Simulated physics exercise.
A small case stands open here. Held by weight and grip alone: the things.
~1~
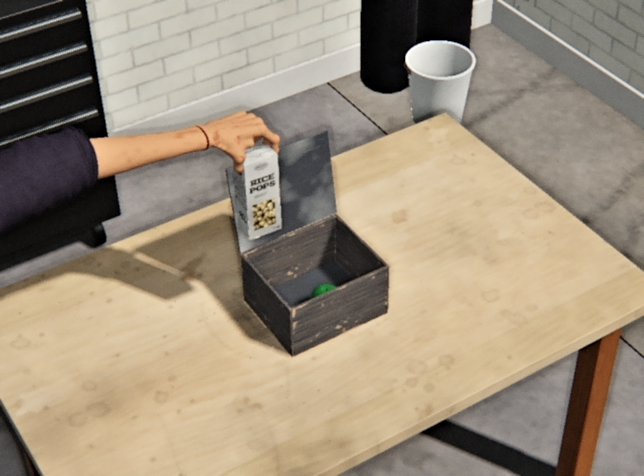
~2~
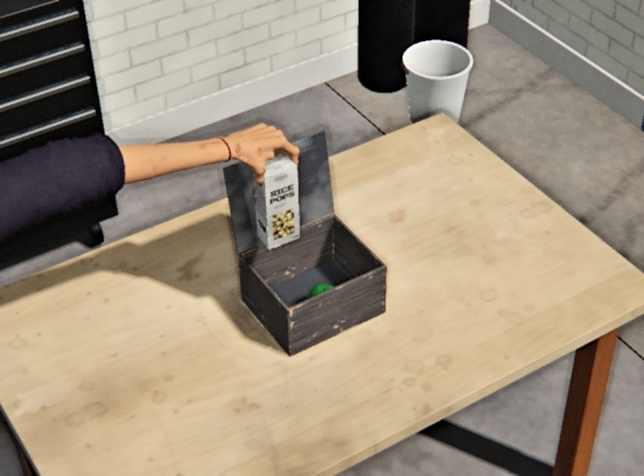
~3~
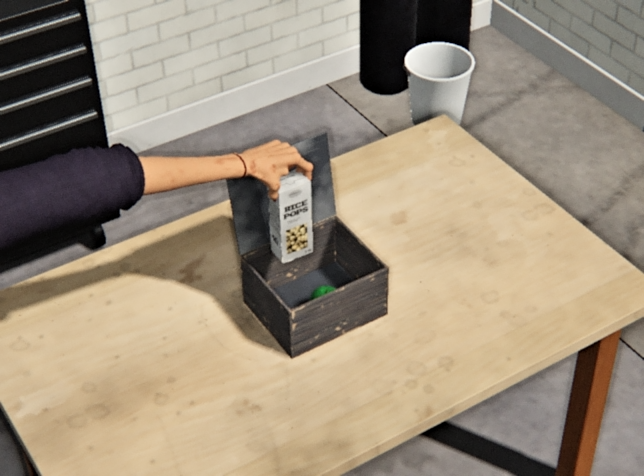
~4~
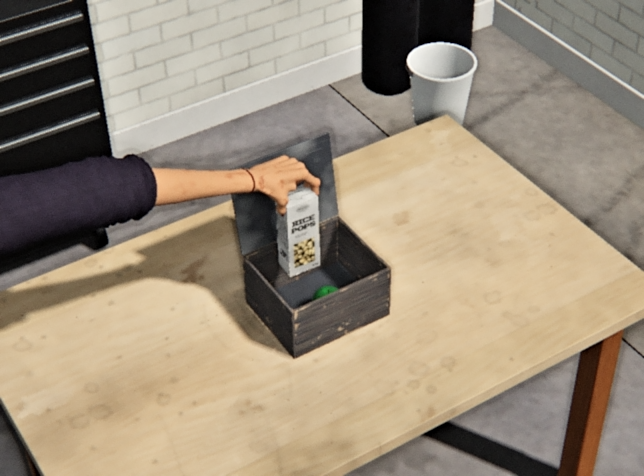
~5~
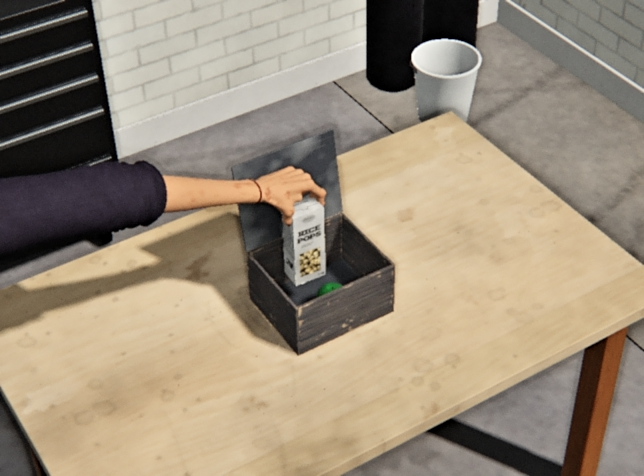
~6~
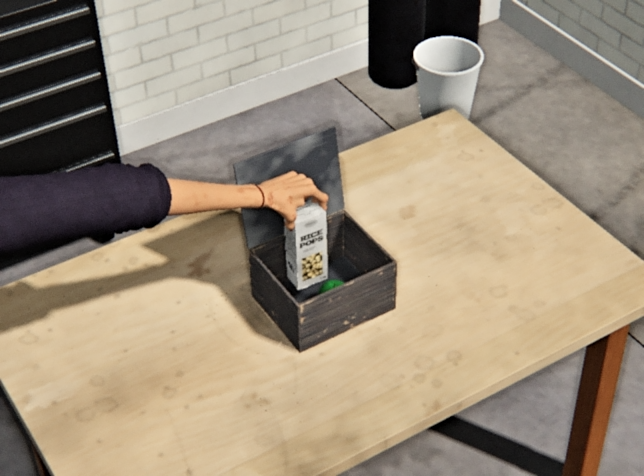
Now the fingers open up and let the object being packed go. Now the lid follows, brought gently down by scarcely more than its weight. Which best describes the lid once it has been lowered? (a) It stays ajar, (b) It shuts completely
a, it stays ajar.
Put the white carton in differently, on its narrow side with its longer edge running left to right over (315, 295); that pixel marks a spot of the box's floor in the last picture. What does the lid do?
Packed like that, it goes down completely.
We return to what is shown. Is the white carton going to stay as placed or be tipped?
At the finish the white carton goes crooked.
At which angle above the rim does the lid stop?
Around 20 degrees.
Then, 0.90 s on from there, lid starting down; white carton turned 6° from how it was put near (308, 252); green apple shifted about its own width.
Then, 3.00 s on from there, lid 56° above the rim; white carton turned 12° from how it was put near (309, 257); green apple shifted about its own width.
In the end, lid 21° above the rim; toppled in the box, white carton; moved from the start, green apple. At the end, from the last picture's camera, white carton near (323, 274).
